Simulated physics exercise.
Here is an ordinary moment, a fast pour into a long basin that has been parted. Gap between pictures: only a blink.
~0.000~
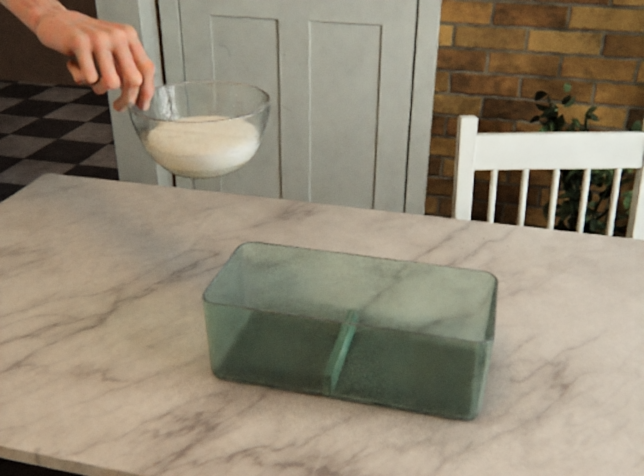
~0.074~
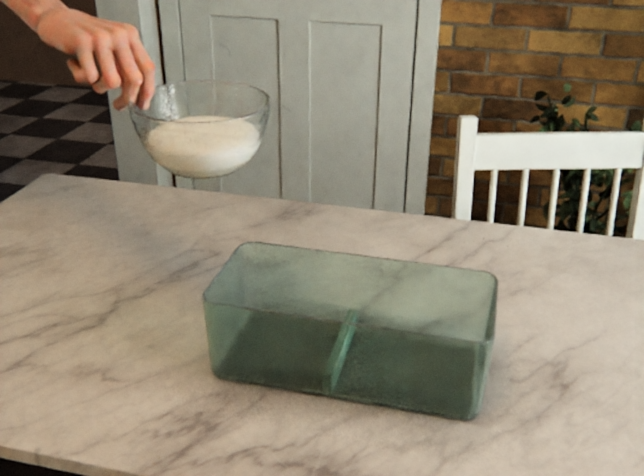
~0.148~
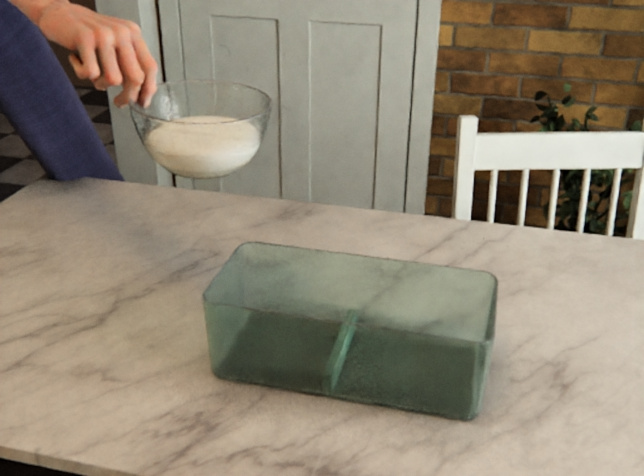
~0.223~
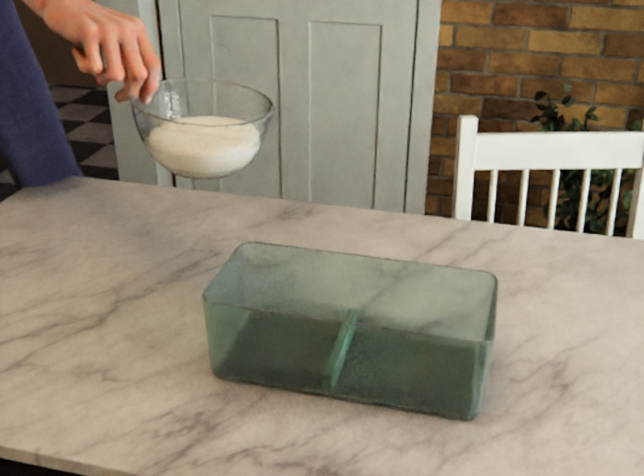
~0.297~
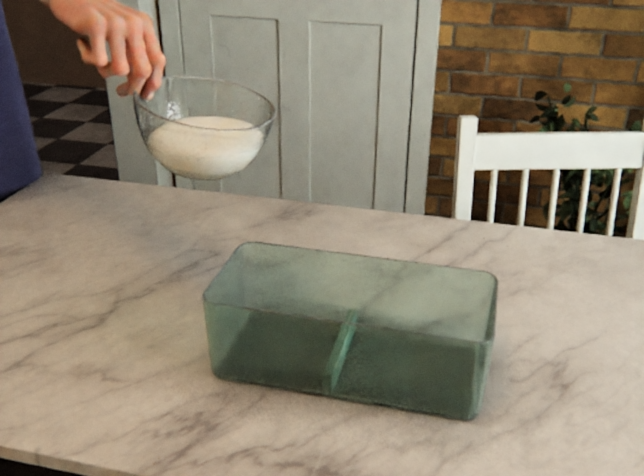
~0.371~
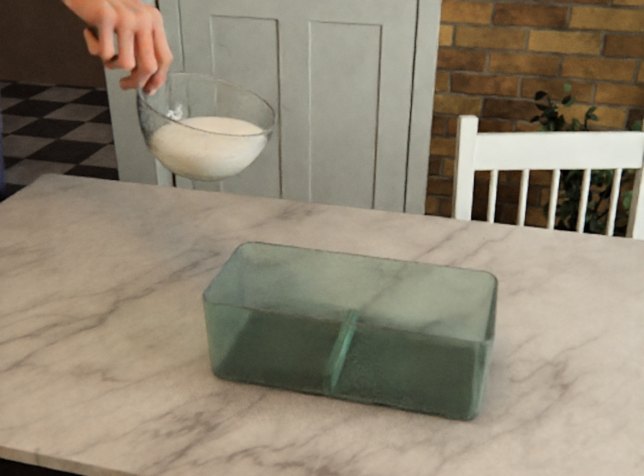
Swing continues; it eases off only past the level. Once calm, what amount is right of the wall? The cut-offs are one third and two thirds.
I'd put the amount right of the wall under the one-third mark.
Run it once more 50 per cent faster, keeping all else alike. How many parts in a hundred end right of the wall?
I'd say roughly 10 in every hundred ends up there.
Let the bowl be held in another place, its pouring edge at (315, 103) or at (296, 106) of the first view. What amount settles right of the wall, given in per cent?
70 and 45 per cent.
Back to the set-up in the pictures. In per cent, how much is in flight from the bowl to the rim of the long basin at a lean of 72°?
Near 35 in a hundred.
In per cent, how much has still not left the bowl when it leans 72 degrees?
About 55 %.
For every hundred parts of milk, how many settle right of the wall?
Some 10 parts in a hundred.
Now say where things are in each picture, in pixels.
In the first picture, it leans 0°; its right rim is at (266, 108); the milk meets the walls at (152, 127) and (259, 138); the long basin's rim runs from (222, 270) to (495, 307); the wall's top is at (341, 341).
In the second picture, it leans 1°; its right rim is at (267, 108); the milk meets the walls at (152, 127) and (259, 138).
In the third picture, it leans 3°; its right rim is at (268, 111); the milk meets the walls at (153, 127) and (260, 138).
In the fourth picture, it leans 6°; its right rim is at (269, 115); the milk meets the walls at (153, 127) and (260, 139).
In the fifth picture, it leans 11°; its right rim is at (271, 121); the milk meets the walls at (155, 127) and (262, 140).
In the sixth picture, it leans 17°; its right rim is at (273, 129); the milk meets the walls at (156, 127) and (265, 139).
A moment on, the bowl is tipped part way and 53 per cent is still to pour, 10 is left of the wall and 0 right of it.
Next, the bowl is tipped right over and 0 per cent is still to pour, 88 is left of the wall and 3 right of it.
Then the bowl is tipped right over and 0 per cent is still to pour, 90 is left of the wall and 8 right of it.
Later the bowl is tipped right over and 0 per cent is still to pour, 90 is left of the wall and 8 right of it.
In the end 90 per cent lies left of the wall, 8 right of it and 2 outside.
